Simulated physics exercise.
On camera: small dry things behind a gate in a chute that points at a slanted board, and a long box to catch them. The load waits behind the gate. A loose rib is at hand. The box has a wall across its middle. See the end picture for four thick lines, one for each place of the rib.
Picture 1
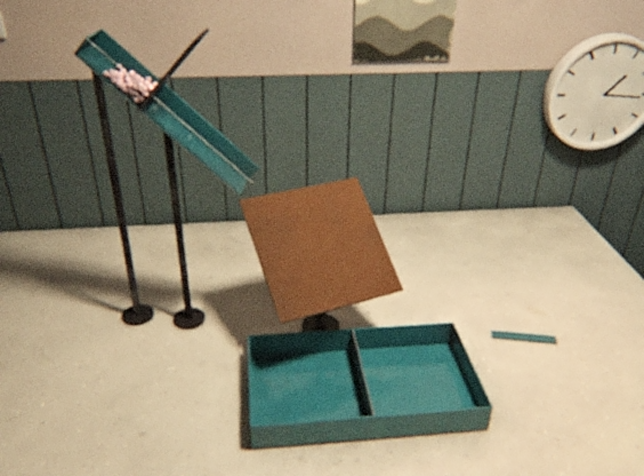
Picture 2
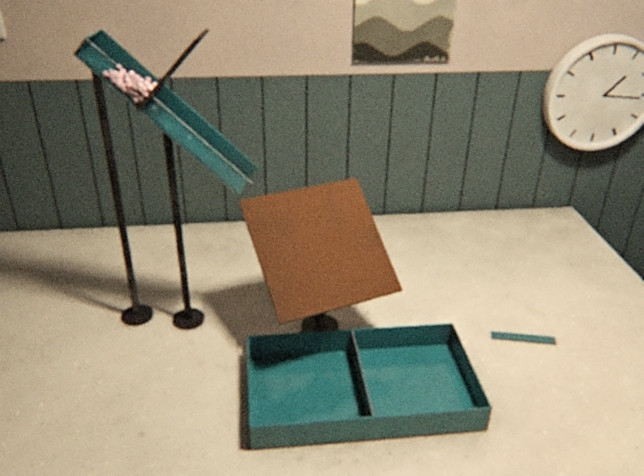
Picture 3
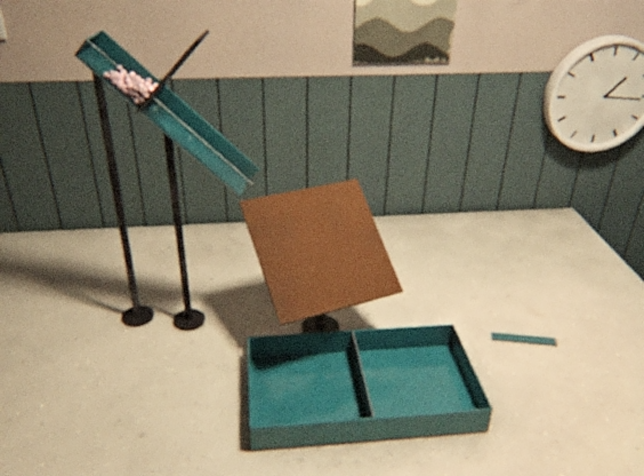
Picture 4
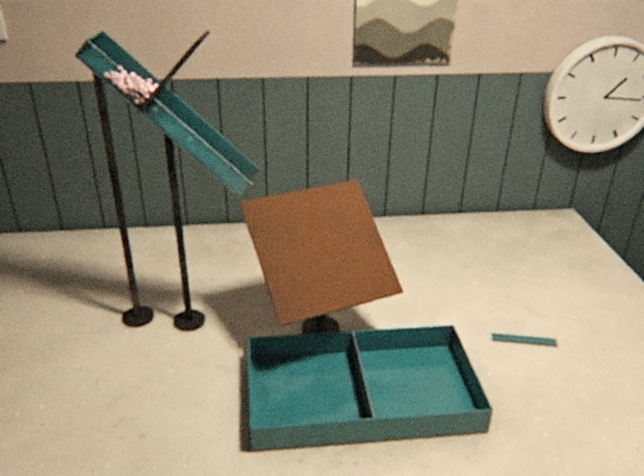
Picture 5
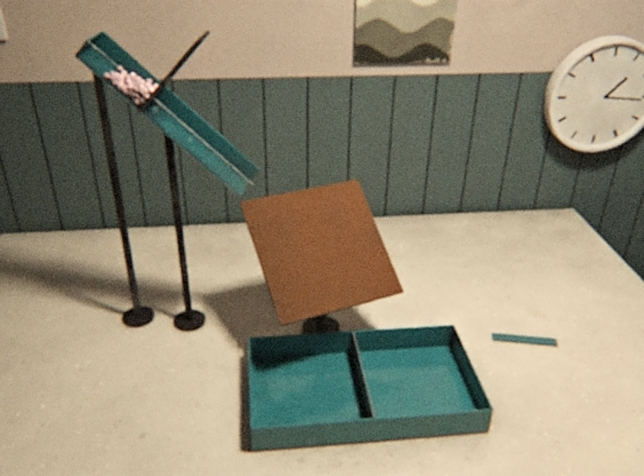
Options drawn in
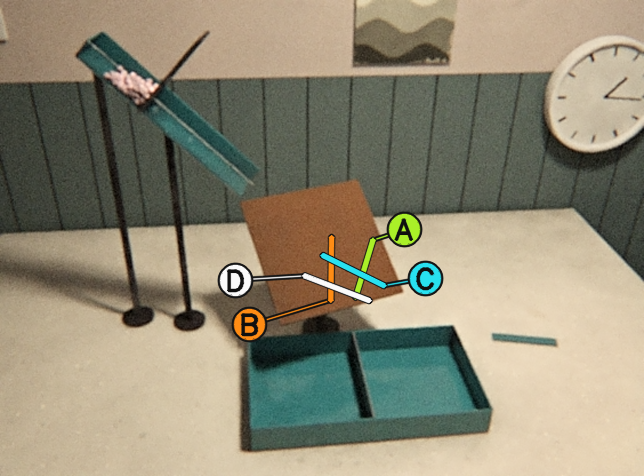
A divided teal box sitting below a tilted brown board and a raised chute of pale pink pearls, with nothing visibly moving.
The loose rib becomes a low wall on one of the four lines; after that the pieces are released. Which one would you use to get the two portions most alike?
Take A.
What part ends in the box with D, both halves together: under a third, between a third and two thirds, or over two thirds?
Line D gives over two thirds.
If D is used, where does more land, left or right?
Right.
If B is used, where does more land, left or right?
The left half.
On the marked copy, line A from (372, 240) to (355, 297); line B from (331, 237) to (330, 300); line C from (323, 255) to (383, 285); line D from (304, 275) to (369, 300).
If A is chosen, of what is caught, about two thirds in the left half, about a third in the right.
If B is chosen, of what is caught, nearly all in the left half, a small part in the right.
If C is chosen, of what is caught, a small part in the left half, most in the right.
If D is chosen, of what is caught, a small part in the left half, nearly all in the right.
